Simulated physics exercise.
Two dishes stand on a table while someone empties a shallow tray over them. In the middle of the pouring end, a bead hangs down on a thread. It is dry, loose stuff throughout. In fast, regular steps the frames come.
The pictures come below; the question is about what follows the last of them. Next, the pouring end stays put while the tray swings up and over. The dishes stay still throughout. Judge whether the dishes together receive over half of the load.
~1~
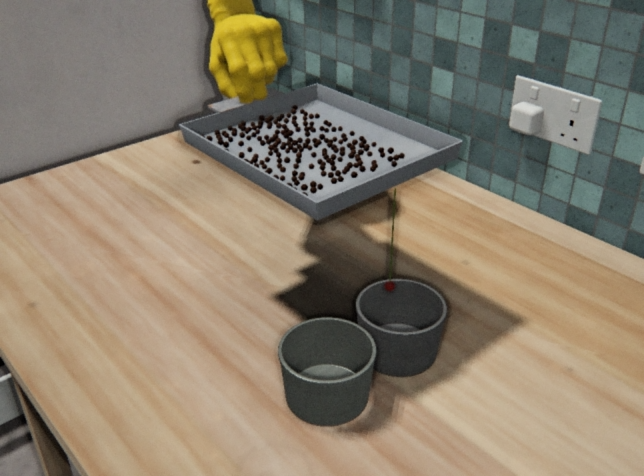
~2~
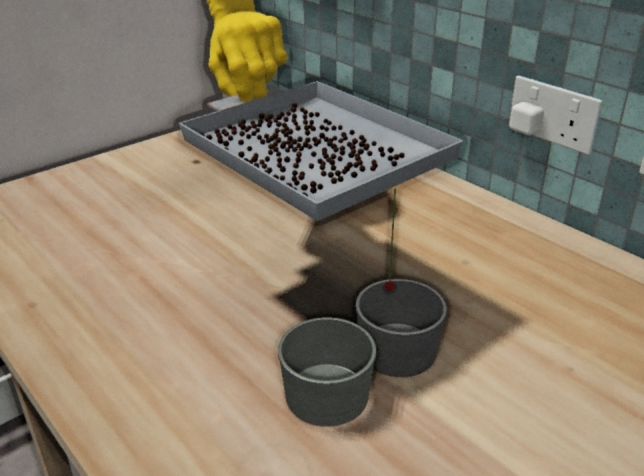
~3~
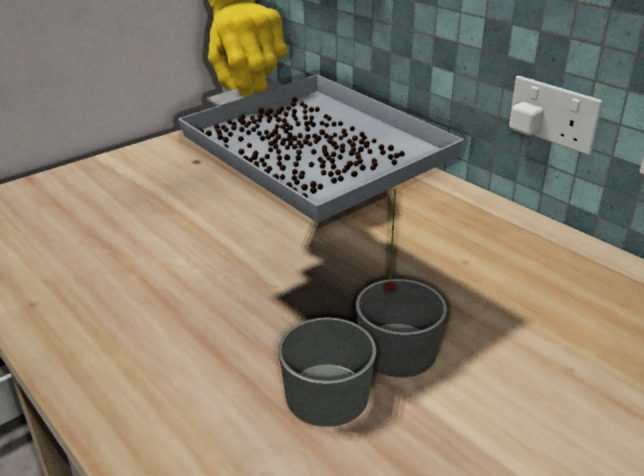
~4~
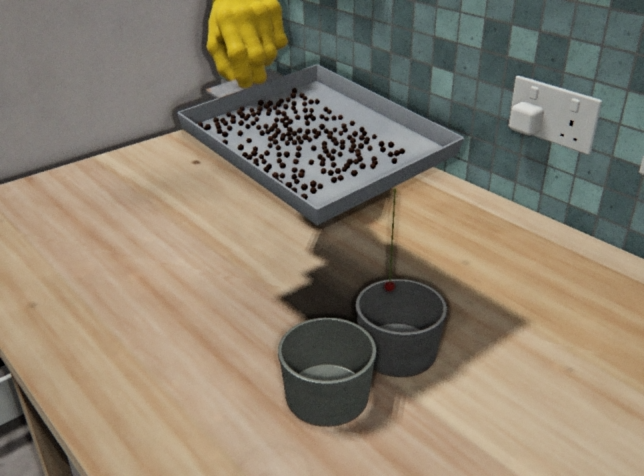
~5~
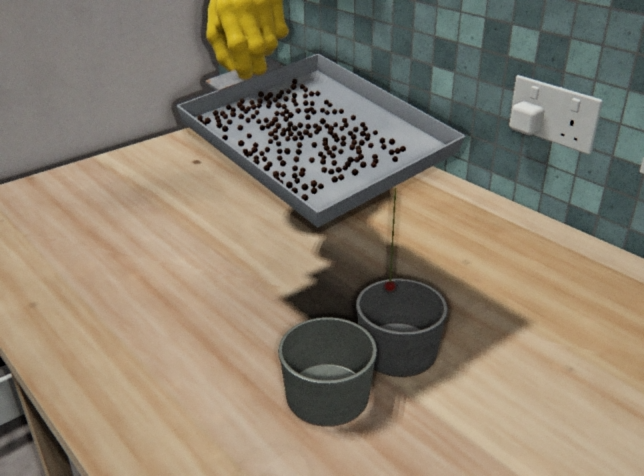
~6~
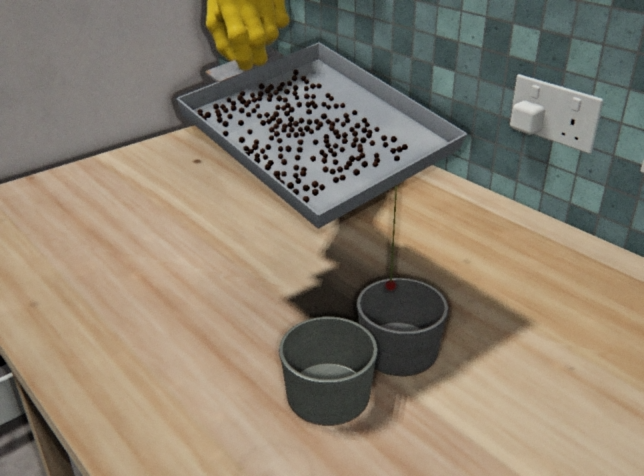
The amount caught is going to be bigger than the amount missed.
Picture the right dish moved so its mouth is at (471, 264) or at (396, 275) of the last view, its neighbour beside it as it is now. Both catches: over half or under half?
The pair would catch the lesser share the first time and the greater share the second time.
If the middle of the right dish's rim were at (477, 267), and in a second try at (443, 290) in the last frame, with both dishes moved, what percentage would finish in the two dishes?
Trial 1 0%, trial 2 30%.
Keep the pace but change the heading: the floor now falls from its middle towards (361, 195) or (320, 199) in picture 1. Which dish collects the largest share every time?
Try one: The leftmost dish. Try two: The leftmost dish.
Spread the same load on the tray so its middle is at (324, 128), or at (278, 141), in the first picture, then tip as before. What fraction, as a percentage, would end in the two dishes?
From the first start you get 100 in a hundred, from the second 100 in a hundred.
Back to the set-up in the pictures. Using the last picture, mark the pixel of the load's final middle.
(328, 390).
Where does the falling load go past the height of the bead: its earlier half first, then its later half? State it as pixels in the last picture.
The early half goes through (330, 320), the late half through (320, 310).
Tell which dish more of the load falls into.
I'd say more ends in the left-side one.
Soon, tray tipped steeply; nearly all on the tray; a stray few in the left dish; a stray few in the air.
A while on, tray tipped right over; nearly all on the tray; a small part in the left dish; a stray few outside both; a small part in the air.
Towards the end, tray tipped past a quarter turn; nearly all in the left dish; a stray few in the right dish; a small part outside both.
Finally, tray tipped past a quarter turn; nearly all in the left dish; a stray few in the right dish; a small part outside both.
